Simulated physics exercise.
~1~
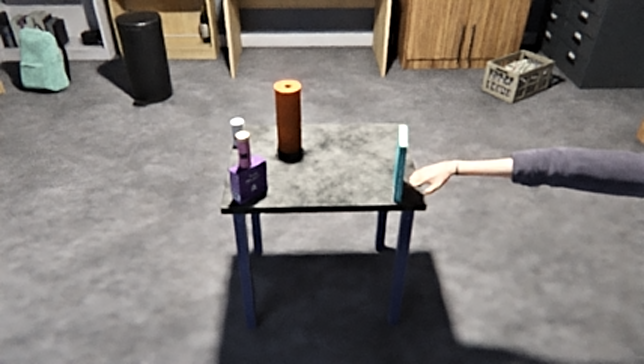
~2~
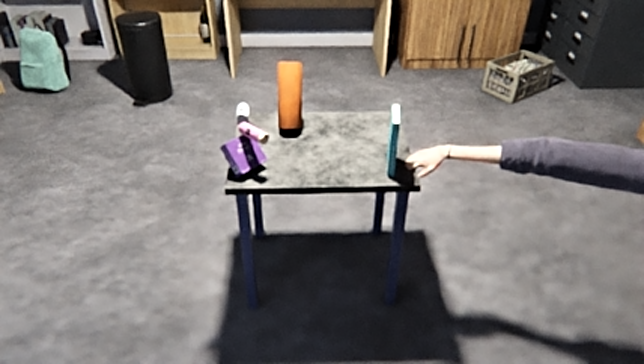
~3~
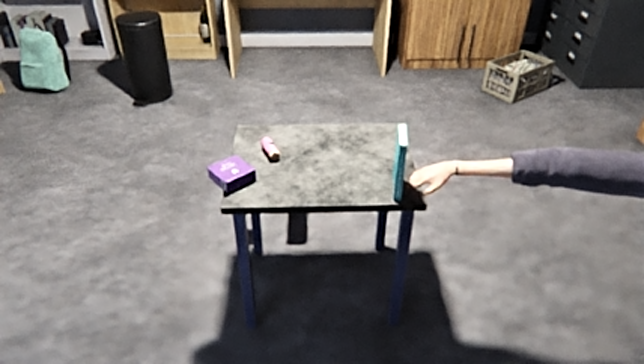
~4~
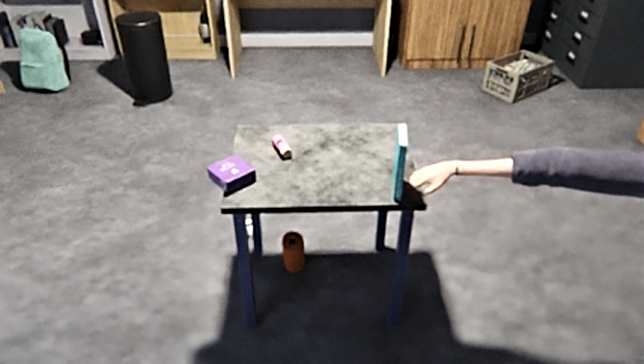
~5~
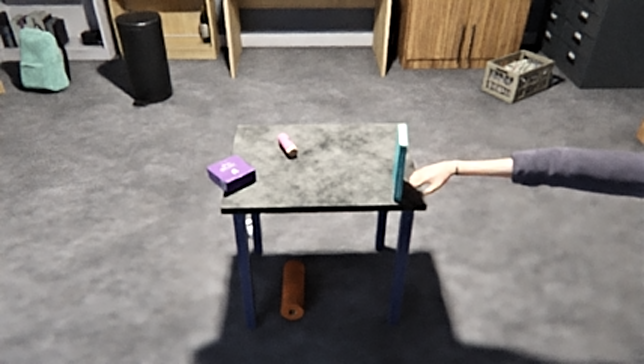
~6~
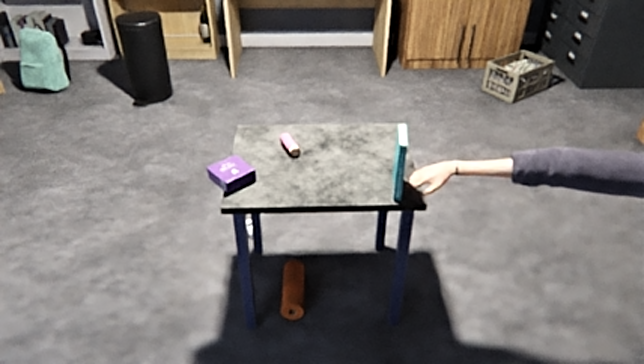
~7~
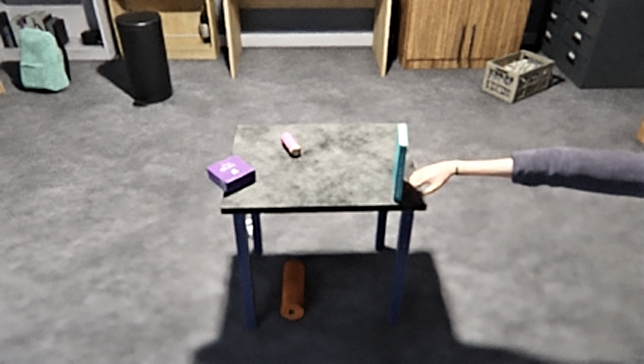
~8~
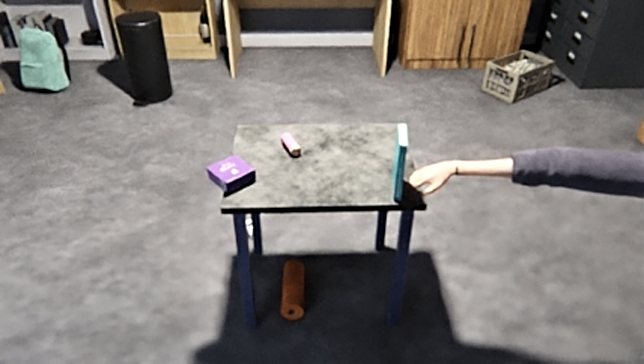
An orange roll falls off the jolted table, while a purple packet topples and stays on top.
